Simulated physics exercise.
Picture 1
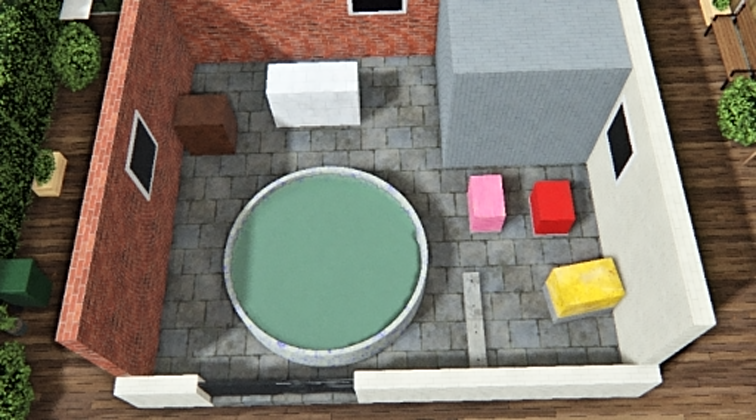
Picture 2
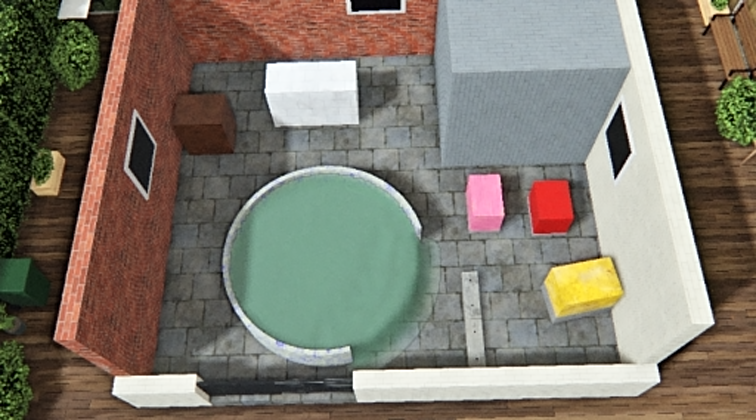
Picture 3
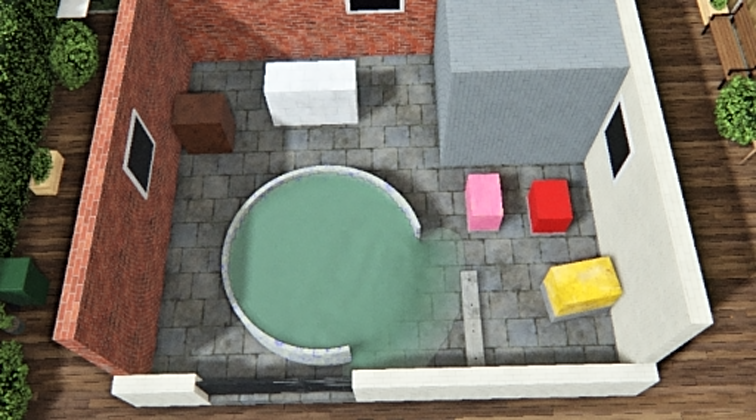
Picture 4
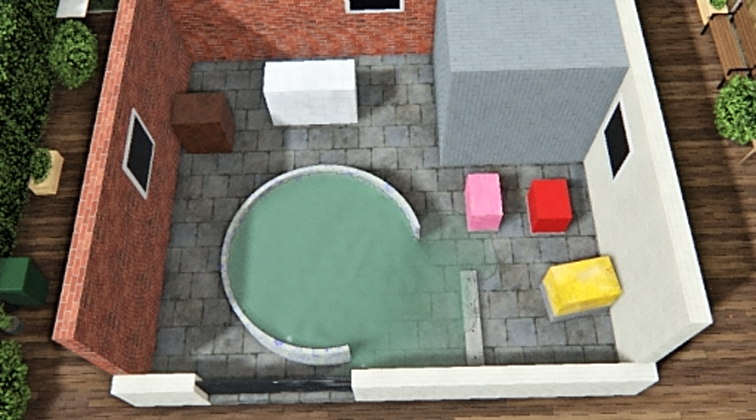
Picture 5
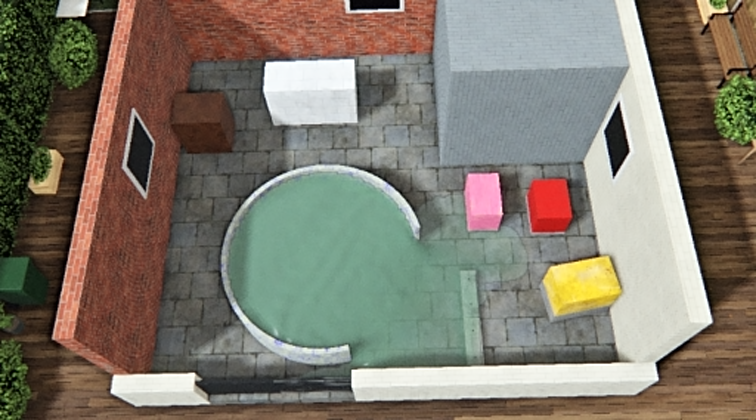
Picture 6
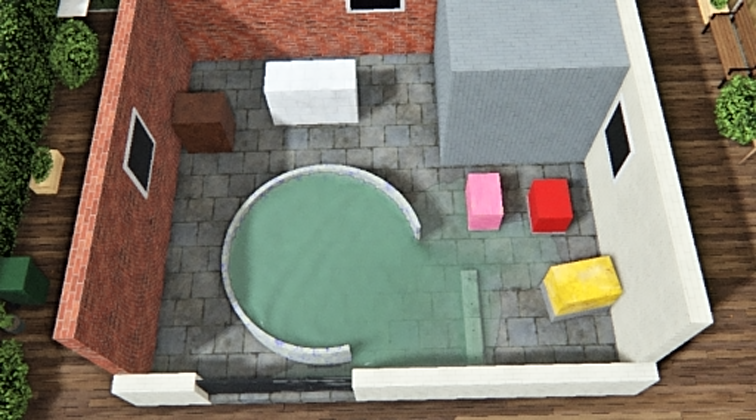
Green water sits still in a round, pale-rimmed pool at the left of a paved, L-shaped yard, seen from a fixed, high overhead view. Brick walls stand left and behind, with brown and white boxes near them, a grey block at upper right, and pink, red and yellow boxes at right. The rim's lower-right side opens, and water pours out, spreading rightward across the paving past a low strip toward the boxes.
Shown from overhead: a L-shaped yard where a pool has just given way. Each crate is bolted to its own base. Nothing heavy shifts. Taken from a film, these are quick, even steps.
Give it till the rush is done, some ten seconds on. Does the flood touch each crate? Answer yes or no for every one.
Pink crate: Yes; yellow crate: Yes; red crate: Yes.
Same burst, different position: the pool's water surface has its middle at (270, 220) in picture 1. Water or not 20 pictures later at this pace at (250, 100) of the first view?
Not reached.
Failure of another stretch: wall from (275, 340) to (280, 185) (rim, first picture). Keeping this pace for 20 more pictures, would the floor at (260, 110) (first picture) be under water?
Logged for the spot: In a puddle.
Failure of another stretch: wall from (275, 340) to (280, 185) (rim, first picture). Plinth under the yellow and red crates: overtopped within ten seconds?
So the yellow crate remains untouched while the red crate goes wet.
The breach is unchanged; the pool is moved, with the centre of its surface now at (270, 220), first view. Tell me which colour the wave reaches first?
The one in pink.
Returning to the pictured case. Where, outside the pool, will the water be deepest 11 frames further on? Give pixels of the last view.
Deepest point: Roughly (597, 374).
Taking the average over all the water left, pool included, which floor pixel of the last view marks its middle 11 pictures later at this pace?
I'd place it roughly at (409, 292).
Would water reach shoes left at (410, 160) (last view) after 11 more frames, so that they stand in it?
Lab note: Spot reads soaked.
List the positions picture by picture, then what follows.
The first picture shows the pool at (326, 257) is whole and still.
In the second picture, the front is at (432, 243), out from the gap at (410, 309).
In the third picture, the front is at (452, 235), out from the gap at (409, 309).
In the fourth picture, water pours out at (408, 309) and has run to (465, 221).
In the fifth picture, water pours out at (408, 309) and has run to (464, 198).
In the sixth picture, the front is at (545, 235), out from the gap at (409, 309).
A moment on, water covers 35 % of the floor; the pink crate water round its plinth, the yellow crate water round its plinth, the red crate water round its plinth.
Next, water covers 40 % of the floor; the pink crate water round its plinth, the yellow crate water round its plinth, the red crate water round its plinth.
Then, water covers 50 % of the floor; the pink crate water round its plinth, the yellow crate water round its plinth, the red crate water round its plinth.
Later, water covers 90 % of the floor; the pink crate water round its plinth, the yellow crate water round its plinth, the red crate water round its plinth.
In the end, water covers 100 % of the floor; the pink crate was topped, the yellow crate was topped, the red crate was topped.
